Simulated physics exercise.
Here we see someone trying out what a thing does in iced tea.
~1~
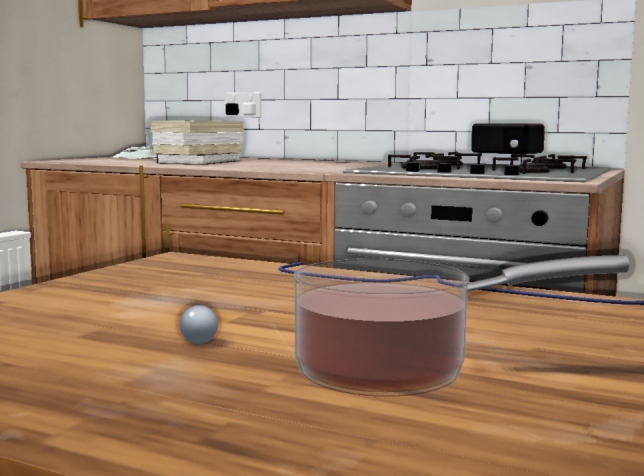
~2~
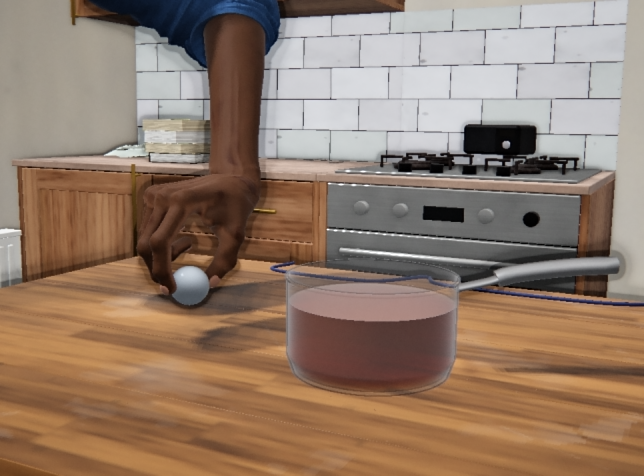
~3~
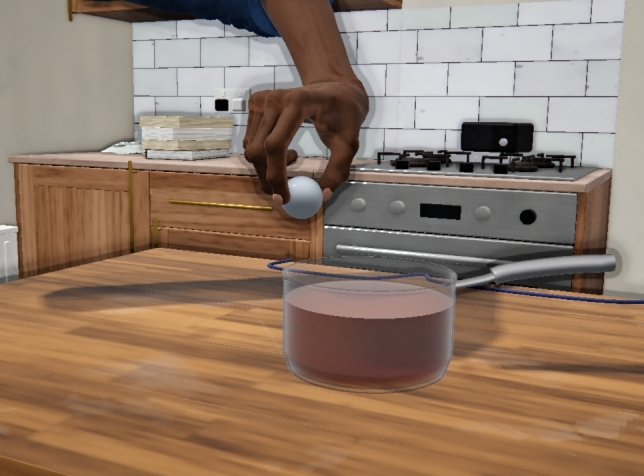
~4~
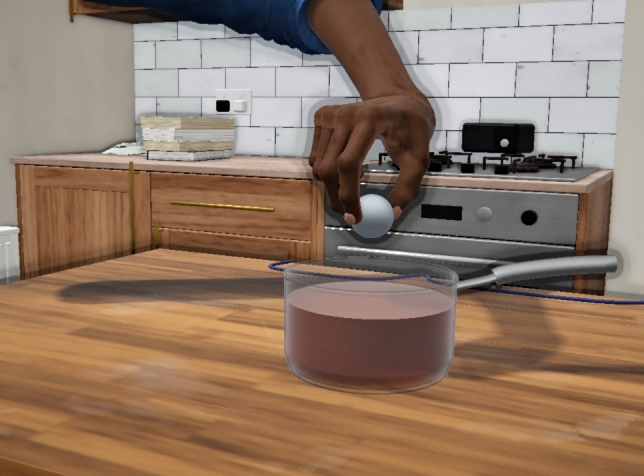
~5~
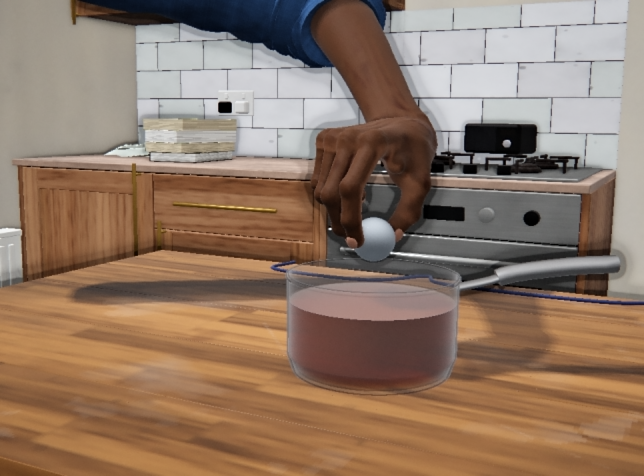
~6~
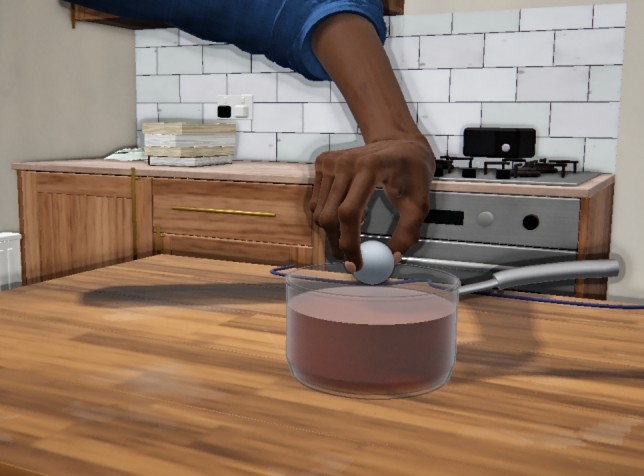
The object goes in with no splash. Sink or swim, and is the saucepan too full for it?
Iced tea: Looks like it won't stay up at all; saucepan: Looks like it won't spill at all.
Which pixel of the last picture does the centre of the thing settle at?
(370, 347), roughly.
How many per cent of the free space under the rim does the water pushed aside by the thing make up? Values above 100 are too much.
I reckon close to 10 in a hundred.
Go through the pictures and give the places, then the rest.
In the first frame, the steel ball lies on the top at (199, 324); saucepan (380, 319) about two thirds full.
The second frame shows a hand picks up the steel ball at (190, 285); saucepan about two thirds full, surface at (372, 301).
In the third frame, the steel ball is carried over at (302, 197); saucepan (368, 317) about two thirds full.
In the fourth frame, the steel ball is above the saucepan at (372, 217); saucepan about two thirds full, surface at (370, 299).
The fifth frame shows the steel ball comes down at (374, 240); saucepan (372, 318) about two thirds full.
In the sixth frame, the steel ball is just over the surface at (372, 262); saucepan about two thirds full, surface at (371, 304).
Soon after, the steel ball enters the iced tea; the saucepan is about three quarters full.
Later, the steel ball goes on down; the saucepan is about three quarters full.
In the end, the steel ball lies on the bottom; the saucepan is about three quarters full; nothing is spilt.
